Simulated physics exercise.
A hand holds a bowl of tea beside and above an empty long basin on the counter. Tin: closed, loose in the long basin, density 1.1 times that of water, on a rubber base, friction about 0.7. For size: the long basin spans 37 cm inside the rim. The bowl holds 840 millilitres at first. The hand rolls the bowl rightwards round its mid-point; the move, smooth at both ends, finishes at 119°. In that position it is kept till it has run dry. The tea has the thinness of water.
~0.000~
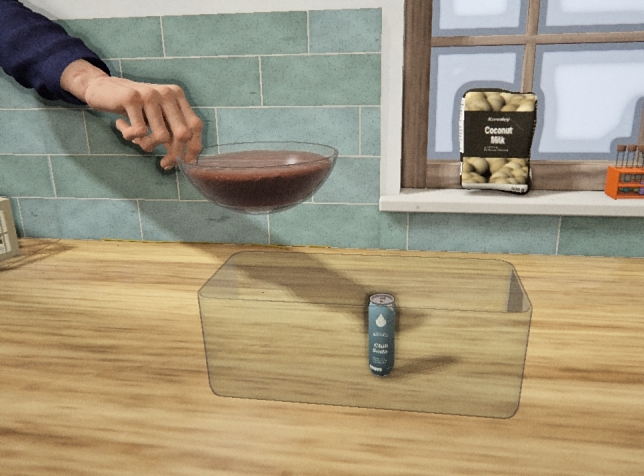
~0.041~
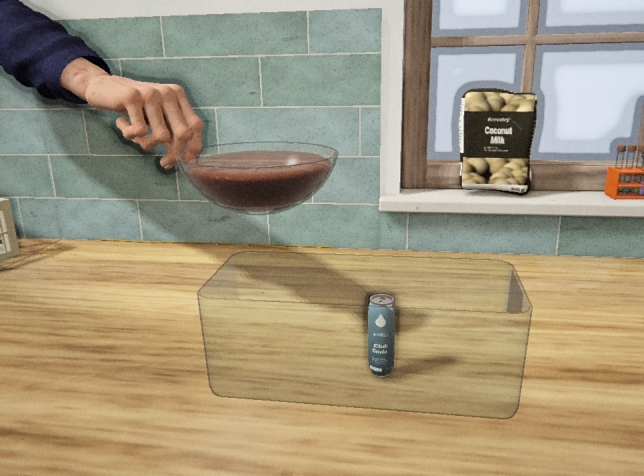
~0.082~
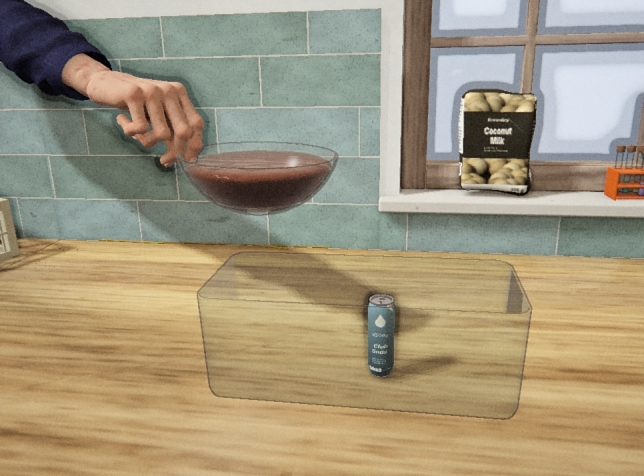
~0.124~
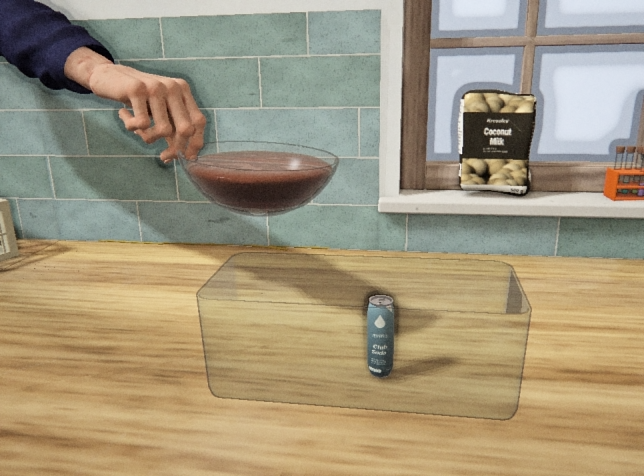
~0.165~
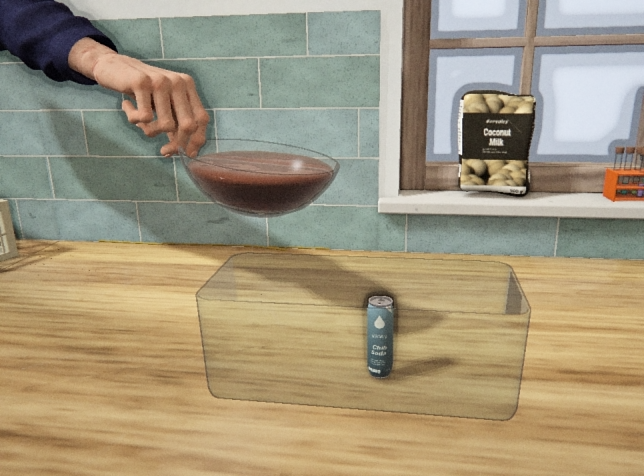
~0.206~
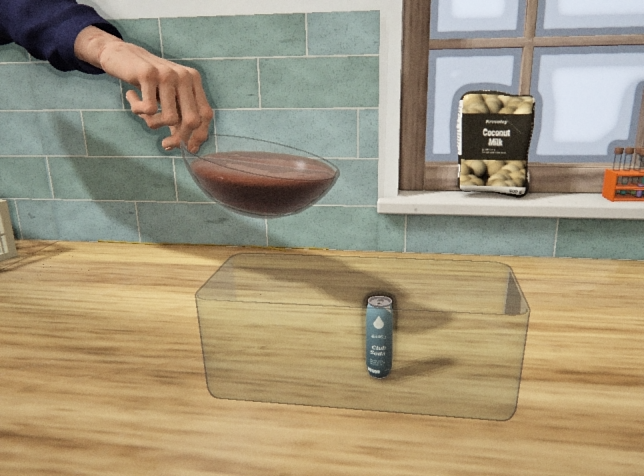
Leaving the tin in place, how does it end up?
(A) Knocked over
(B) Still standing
B.
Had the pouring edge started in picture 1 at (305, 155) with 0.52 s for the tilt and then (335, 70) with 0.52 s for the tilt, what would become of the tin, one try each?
The tin overturns the first time and overturns the second time.
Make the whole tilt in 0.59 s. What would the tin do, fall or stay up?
So the tin will tip over.
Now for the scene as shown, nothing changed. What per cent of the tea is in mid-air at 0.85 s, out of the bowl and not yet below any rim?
About 1 per cent.
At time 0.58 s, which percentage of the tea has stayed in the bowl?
At that time about 12 in a hundred parts are still held.
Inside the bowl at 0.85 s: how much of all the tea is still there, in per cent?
0 %.
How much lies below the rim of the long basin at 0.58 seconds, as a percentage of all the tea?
56 %, roughly.
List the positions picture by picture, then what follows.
In the first picture, it leans 0°; its right rim is at (337, 155); the tea meets the walls at (191, 160) and (333, 162); the long basin's rim runs from (217, 273) to (521, 286); the tin's top is at (382, 302).
In the second picture, it leans 1°; its right rim is at (337, 156); the tea meets the walls at (191, 161) and (332, 163).
In the third picture, it leans 2°; its right rim is at (337, 159); the tea meets the walls at (191, 160) and (332, 165).
In the fourth picture, it leans 5°; its right rim is at (338, 164); the tea meets the walls at (192, 159) and (333, 167).
In the fifth picture, it leans 9°; its right rim is at (338, 169); the tea meets the walls at (194, 158) and (335, 170).
In the sixth picture, it leans 13°; its right rim is at (338, 176); the tea meets the walls at (196, 157) and (337, 171).
After 0.58 s the tilt is 80° and 12 per cent is still to pour; the tin stands where it began.
After 0.85 s the tilt is 116° and 0 per cent is still to pour; the tin stands where it began.
After 1.14 s the tilt is 119° and 0 per cent is still to pour; the tin stands where it began.
After 1.45 s the tilt is 119° and 0 per cent is still to pour; the tin stands where it began.
In the end the tin stands where it began.
